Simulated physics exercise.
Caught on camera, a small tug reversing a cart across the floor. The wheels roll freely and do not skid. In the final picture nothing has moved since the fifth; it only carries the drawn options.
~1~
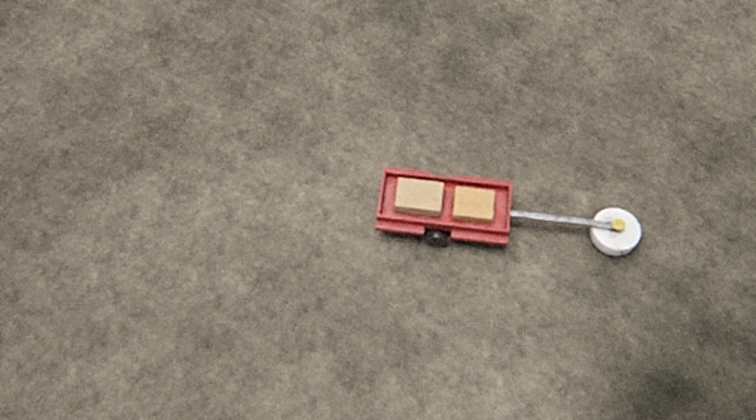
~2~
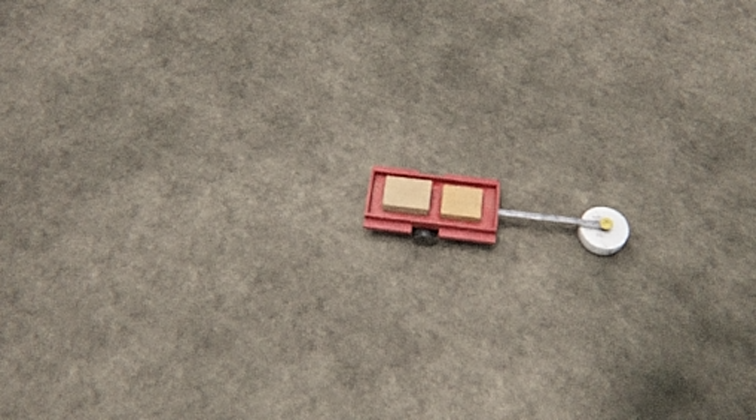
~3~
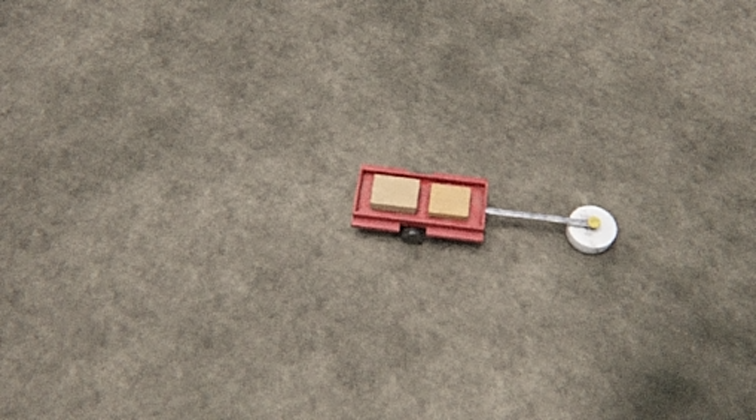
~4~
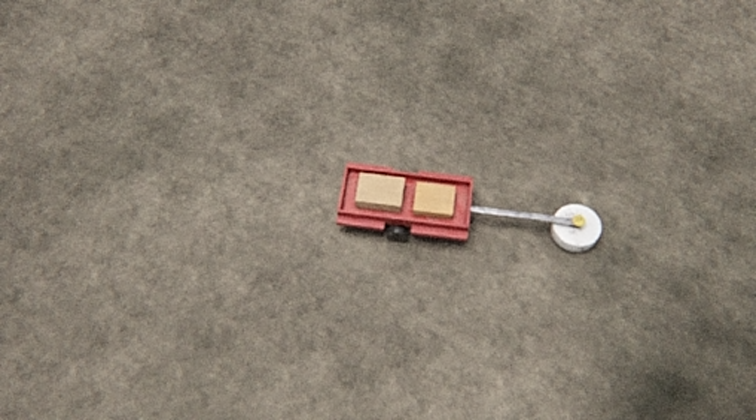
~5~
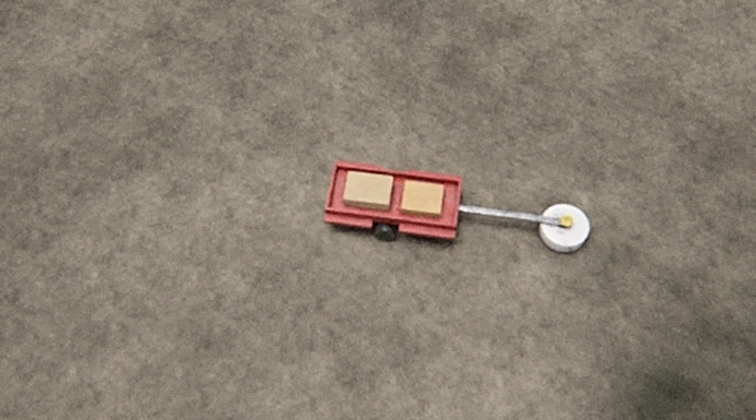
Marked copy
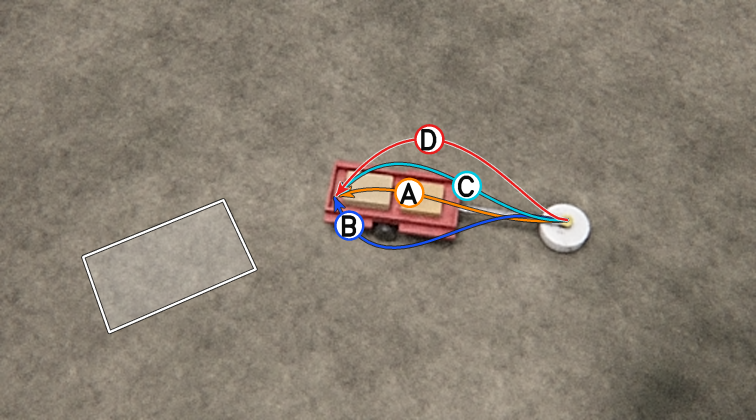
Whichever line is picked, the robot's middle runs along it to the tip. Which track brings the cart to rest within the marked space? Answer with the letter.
Line D does it.
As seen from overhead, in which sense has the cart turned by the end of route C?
Anticlockwise.
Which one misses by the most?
Route B.
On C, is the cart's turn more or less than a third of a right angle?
Less.
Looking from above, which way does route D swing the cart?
Anticlockwise.
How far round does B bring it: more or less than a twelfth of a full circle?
It turns less than that.
On the marked copy, A from (567, 220) via (452, 204) to (340, 196); B from (567, 220) via (438, 238) to (335, 198); C from (567, 220) via (451, 178) to (337, 196); D from (567, 220) via (454, 145) to (336, 196); the bay at (169, 263).
Taking D. A third of the way, robot (484, 169), cart (321, 196).
Two thirds of the way, robot (394, 152), cart (248, 225).
When it is over, robot (335, 204), cart (170, 266); the cart stands in the bay.
As for the rest, A leaves the cart at (171, 167), out of the bay; B leaves the cart at (196, 127), out of the bay; C leaves the cart at (161, 205), out of the bay.
